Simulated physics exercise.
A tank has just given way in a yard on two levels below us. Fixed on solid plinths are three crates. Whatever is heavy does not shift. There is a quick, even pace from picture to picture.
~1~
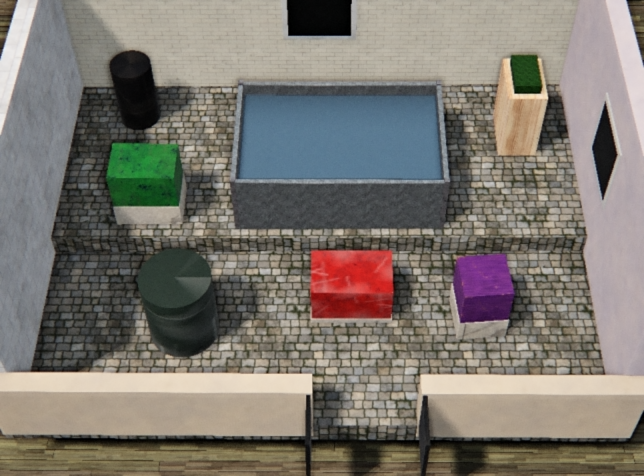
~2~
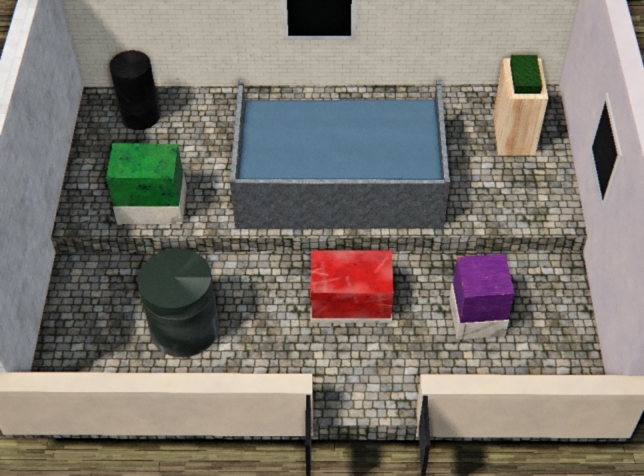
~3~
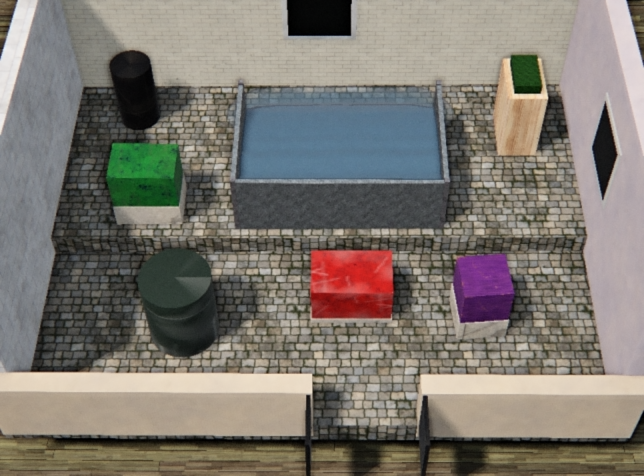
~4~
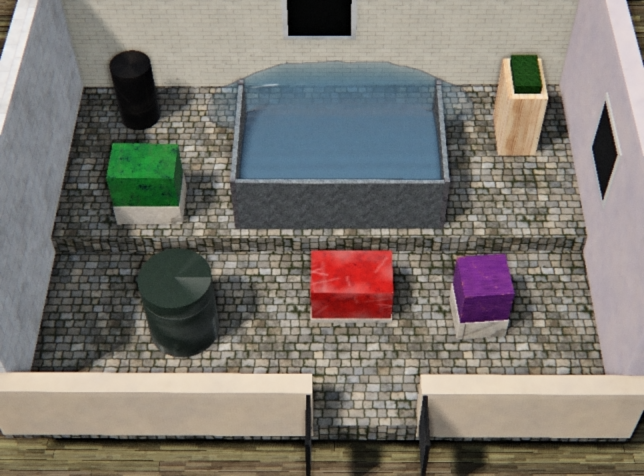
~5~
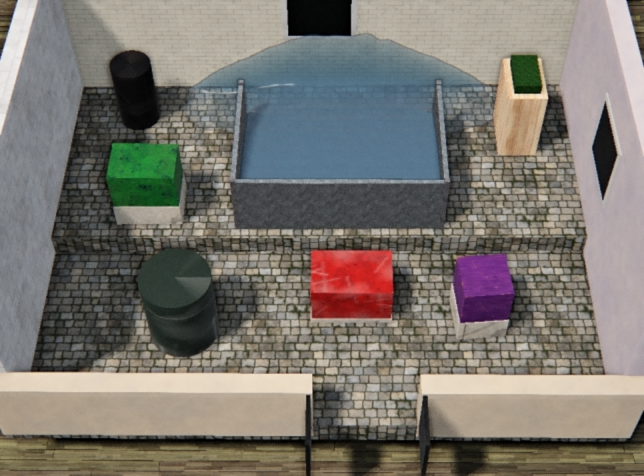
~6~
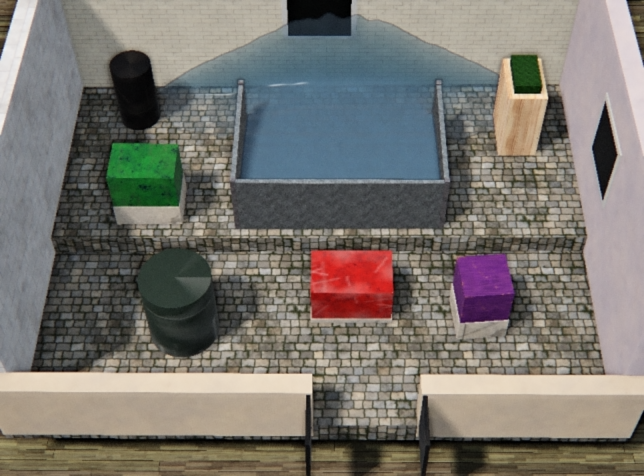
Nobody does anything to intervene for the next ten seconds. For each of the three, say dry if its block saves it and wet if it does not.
Purple crate: Dry; red crate: Wet; green crate: Dry.
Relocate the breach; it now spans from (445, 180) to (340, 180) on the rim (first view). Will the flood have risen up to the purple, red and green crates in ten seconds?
Here's how it goes: The purple crate is swamped, the red crate is swamped, and the green crate is left untouched.
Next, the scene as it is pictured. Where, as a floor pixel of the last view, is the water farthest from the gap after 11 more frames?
Look around (48, 292).
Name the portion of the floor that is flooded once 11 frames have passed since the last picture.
Some 45 per cent.
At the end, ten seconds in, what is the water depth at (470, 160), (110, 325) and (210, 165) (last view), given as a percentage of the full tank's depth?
I'd say around 6 per cent, then 14 per cent, then 8 per cent.
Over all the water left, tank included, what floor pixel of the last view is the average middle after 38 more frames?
Close to (308, 213), I reckon.
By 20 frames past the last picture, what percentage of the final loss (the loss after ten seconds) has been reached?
Near 0 in a hundred, I reckon.
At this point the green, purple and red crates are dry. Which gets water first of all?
That's the green-painted one.
A moment on, water covers 20 % of the floor; the purple crate not reached, the red crate not reached, the green crate water round its plinth.
Next, water covers 45 % of the floor; the purple crate not reached, the red crate not reached, the green crate water round its plinth.
Then, water covers 70 % of the floor; the purple crate water round its plinth, the red crate water round its plinth, the green crate water round its plinth.
Later, water covers 95 % of the floor; the purple crate water round its plinth, the red crate water round its plinth, the green crate water round its plinth.
In the end, water covers 95 % of the floor; the purple crate stayed above the water, the red crate was topped, the green crate stayed above the water.
